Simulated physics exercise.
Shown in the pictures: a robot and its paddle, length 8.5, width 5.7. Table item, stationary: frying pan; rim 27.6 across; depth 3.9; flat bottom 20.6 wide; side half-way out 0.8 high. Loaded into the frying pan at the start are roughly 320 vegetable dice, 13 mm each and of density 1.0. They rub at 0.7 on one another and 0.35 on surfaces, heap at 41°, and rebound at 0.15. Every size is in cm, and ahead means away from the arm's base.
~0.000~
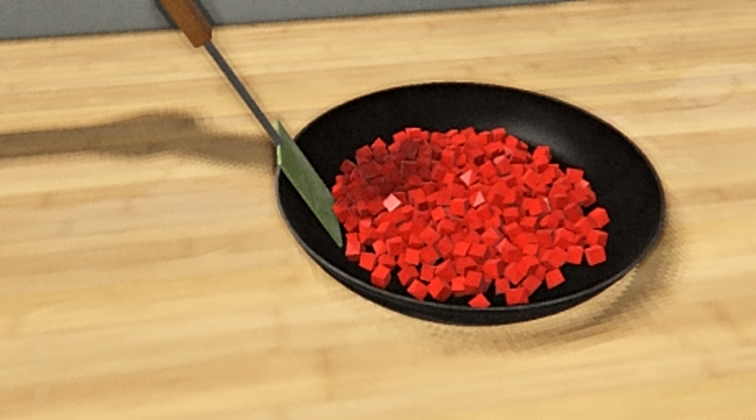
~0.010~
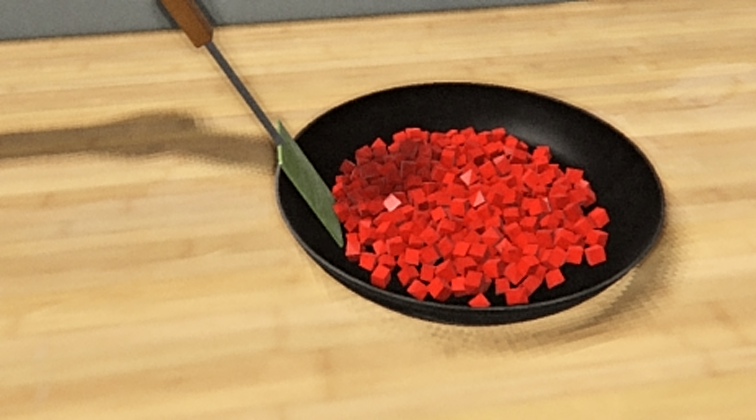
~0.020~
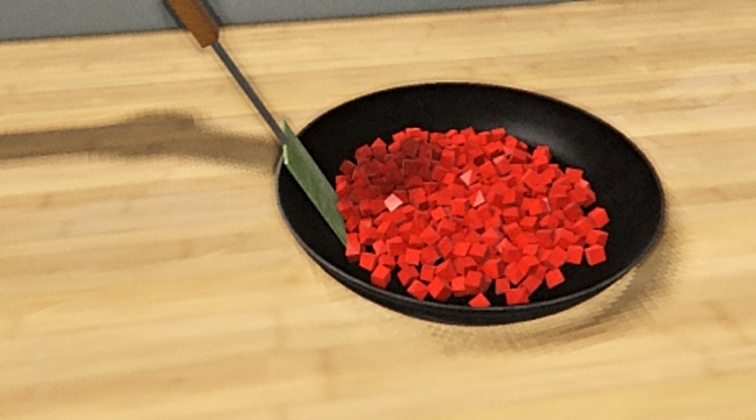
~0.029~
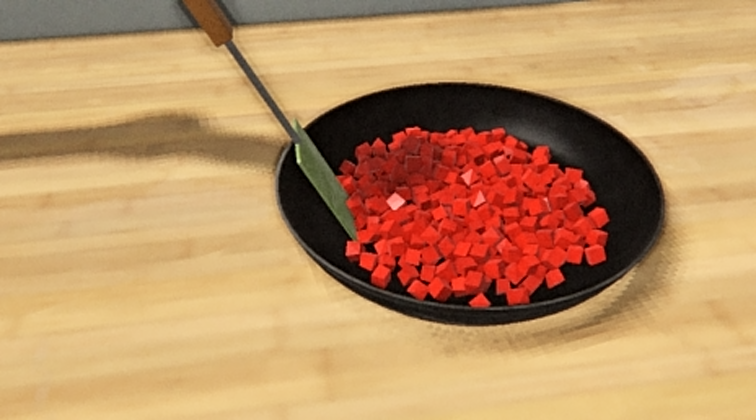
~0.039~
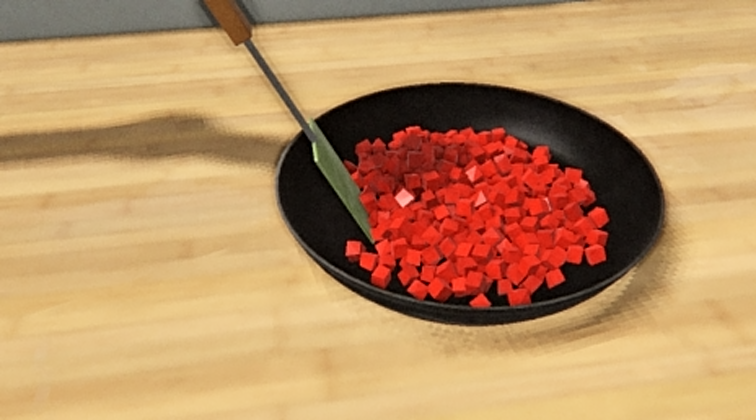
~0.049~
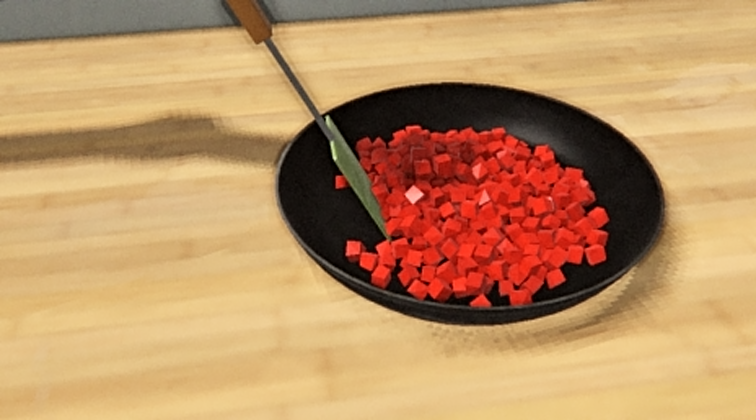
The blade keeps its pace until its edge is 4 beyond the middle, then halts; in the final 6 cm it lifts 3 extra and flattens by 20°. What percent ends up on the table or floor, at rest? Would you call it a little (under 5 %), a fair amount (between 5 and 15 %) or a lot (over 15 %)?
A fair amount, between 5 and 15 %.
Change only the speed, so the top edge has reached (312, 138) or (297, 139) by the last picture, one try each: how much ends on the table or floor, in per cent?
0 % and 0 %.
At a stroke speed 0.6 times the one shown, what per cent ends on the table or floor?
Some 0 per cent.
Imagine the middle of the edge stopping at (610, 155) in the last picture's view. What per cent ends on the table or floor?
Estimate: Approx. 30 %.
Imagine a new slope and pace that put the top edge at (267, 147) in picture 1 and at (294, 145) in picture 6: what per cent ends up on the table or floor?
I'd put it at roughly 0 per cent.
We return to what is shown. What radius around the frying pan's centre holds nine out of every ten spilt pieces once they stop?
35 centimetres, give or take.
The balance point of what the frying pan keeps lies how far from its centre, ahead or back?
Ahead, by about 4.5 cm.
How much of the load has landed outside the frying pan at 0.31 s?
Estimate: About 6 percent.
By 0.07 s, sloping 64°, highest piece 8 above the table; 318 in the frying pan.
By 0.10 s, sloping 57°, highest piece 10 above the table; 316 in the frying pan, 2 on the blade or in flight.
By 0.31 s, sloping 44°, highest piece 6 above the table; 294 in the frying pan, 20 on the table or floor, 4 on the blade or in flight.
By 1.36 s, sloping 44°, highest piece 5 above the table; 294 in the frying pan, 24 on the table or floor.
Final count, 294 in the frying pan, 24 on the table or floor. That is 8 % on the table or floor.
